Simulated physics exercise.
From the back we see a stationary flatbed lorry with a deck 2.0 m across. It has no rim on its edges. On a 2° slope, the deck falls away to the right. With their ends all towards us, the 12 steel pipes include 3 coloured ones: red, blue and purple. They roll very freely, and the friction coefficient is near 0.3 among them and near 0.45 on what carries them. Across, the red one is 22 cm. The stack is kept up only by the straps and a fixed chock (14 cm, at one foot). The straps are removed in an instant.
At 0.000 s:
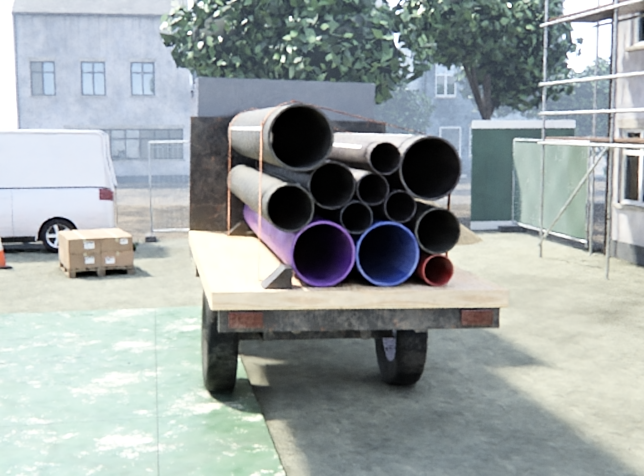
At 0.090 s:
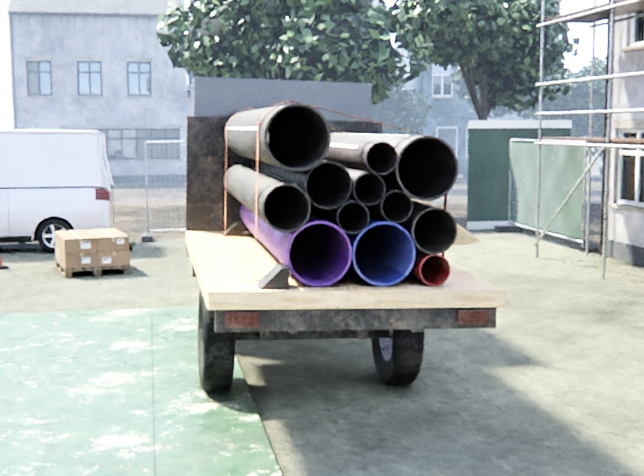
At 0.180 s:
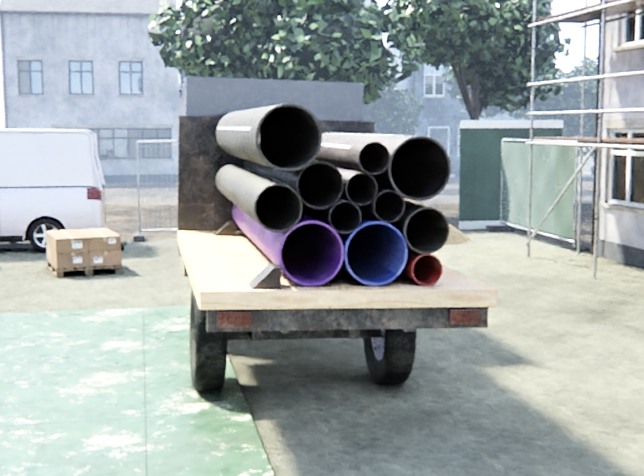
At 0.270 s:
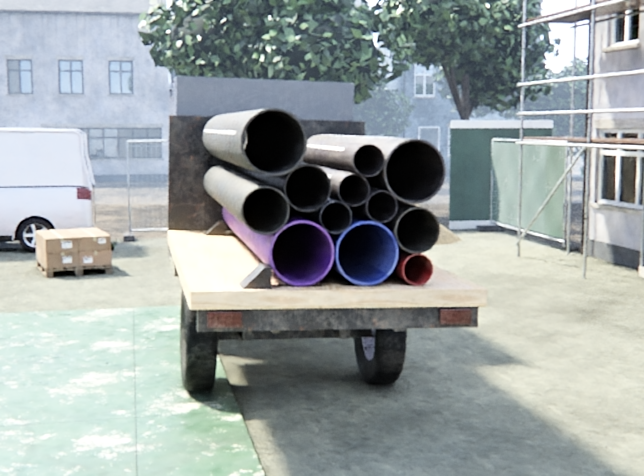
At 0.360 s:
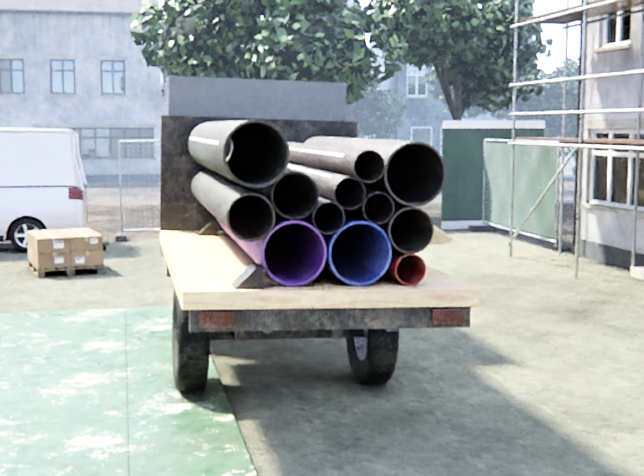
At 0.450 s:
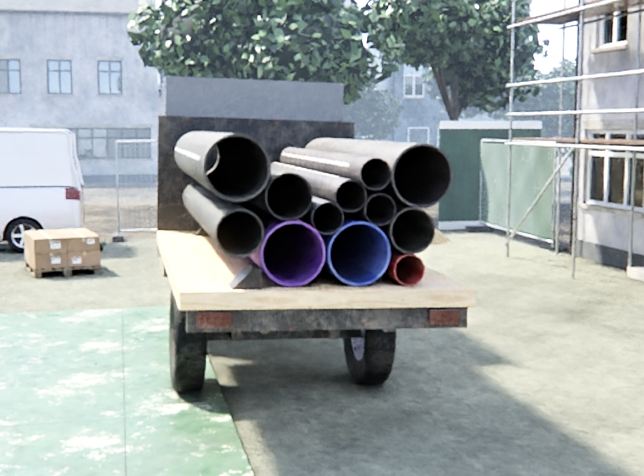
The upper dark pipes on a parked flatbed lorry spread apart slightly once their straps were gone, the left ones sagging outward and down, while the purple, blue and red pipes below barely shifted.
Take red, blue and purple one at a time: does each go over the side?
Red pipe: Yes; blue: Yes; purple: Yes.
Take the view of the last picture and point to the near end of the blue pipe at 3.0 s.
It should be close to pixel (473, 254).
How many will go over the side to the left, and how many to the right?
3 left, 9 right.
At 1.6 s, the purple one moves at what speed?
Roughly 0.0 m/s.
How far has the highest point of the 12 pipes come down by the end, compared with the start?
Roughly 200 cm.
By 1.6 s, red is on the deck, 20 cm from the right edge, rolling right; blue is on the deck, 50 cm from the right edge, rolling right; purple is on the deck, 80 cm from the left edge; 7 off so far.
By 3.0 s, red is down on the right; blue is on the deck, 5 cm from the right edge, rolling right; purple is on the deck, 90 cm from the left edge, rolling right; 9 off so far.
By 4.7 s, red is down on the right; blue is down on the right; purple is on the deck, 70 cm from the right edge, rolling right; 10 off so far.
By 6.6 s, blue is down on the right; purple is down on the right; as before, red; 12 off so far.
Finally (8.5 s), red is on the ground to the right; blue is on the ground to the right; purple is on the ground to the right; 12 off so far.
